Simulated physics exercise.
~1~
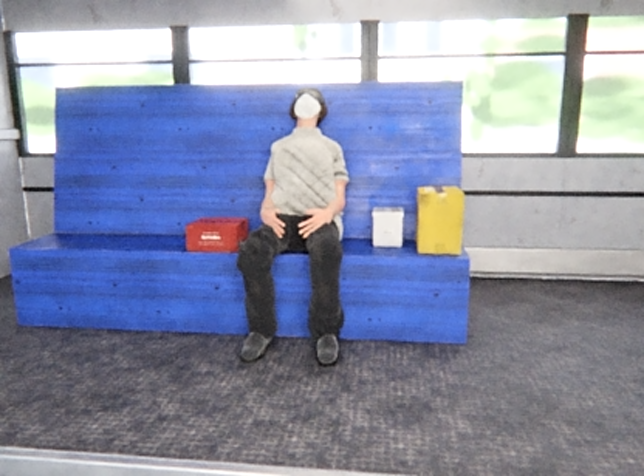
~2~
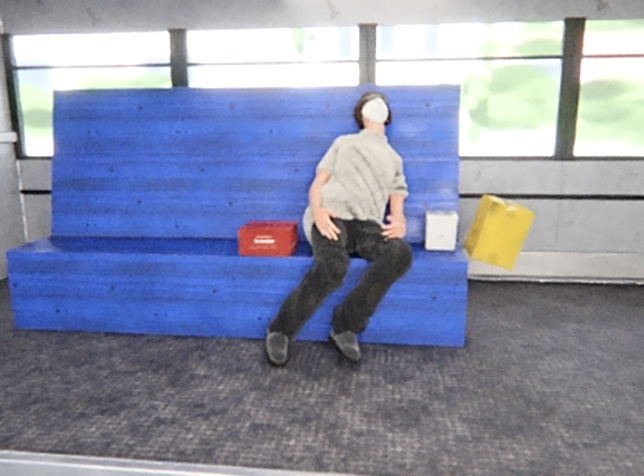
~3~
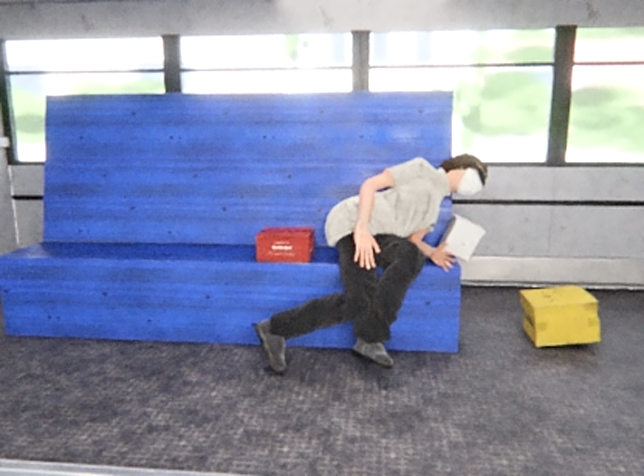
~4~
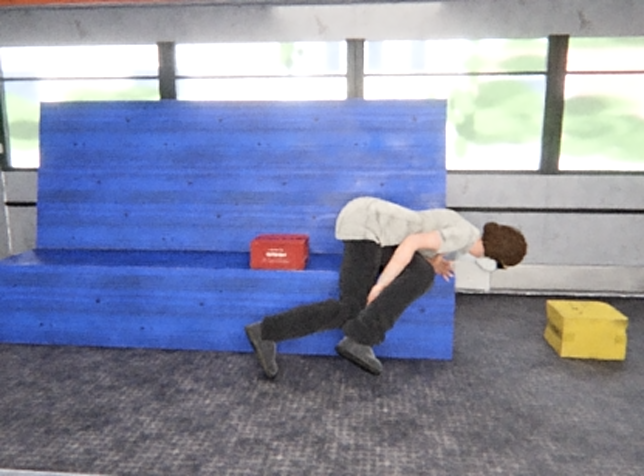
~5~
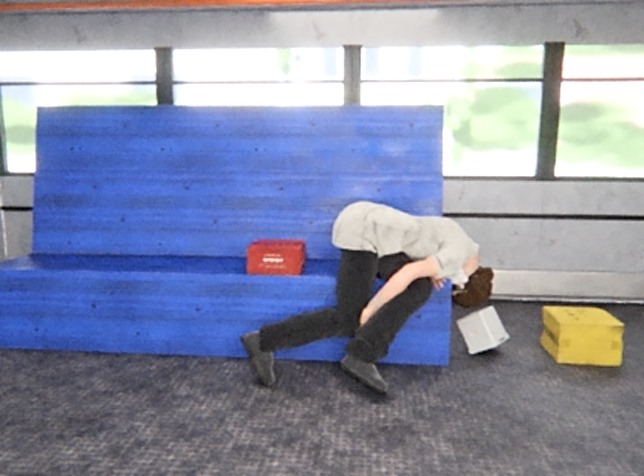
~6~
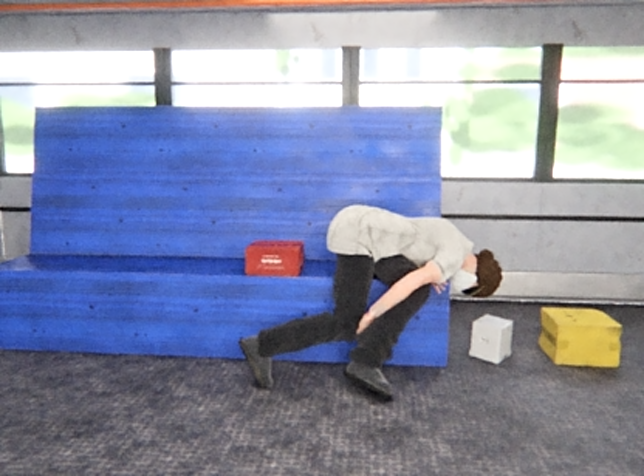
A masked sleeper in a grey shirt and dark trousers sits slumped back on a long blue bench beneath bright windows, a red carton to the left and a white tub and yellow pack to the right. The sleeper and all the items slide right, and the yellow pack tips off the bench end onto the floor. The limp body topples sideways and folds forward as the white tub tilts over the edge. The tub tumbles down beside the yellow pack. The sleeper ends doubled over, hips still on the seat, head hanging past the end, while the red carton stays on the bench.
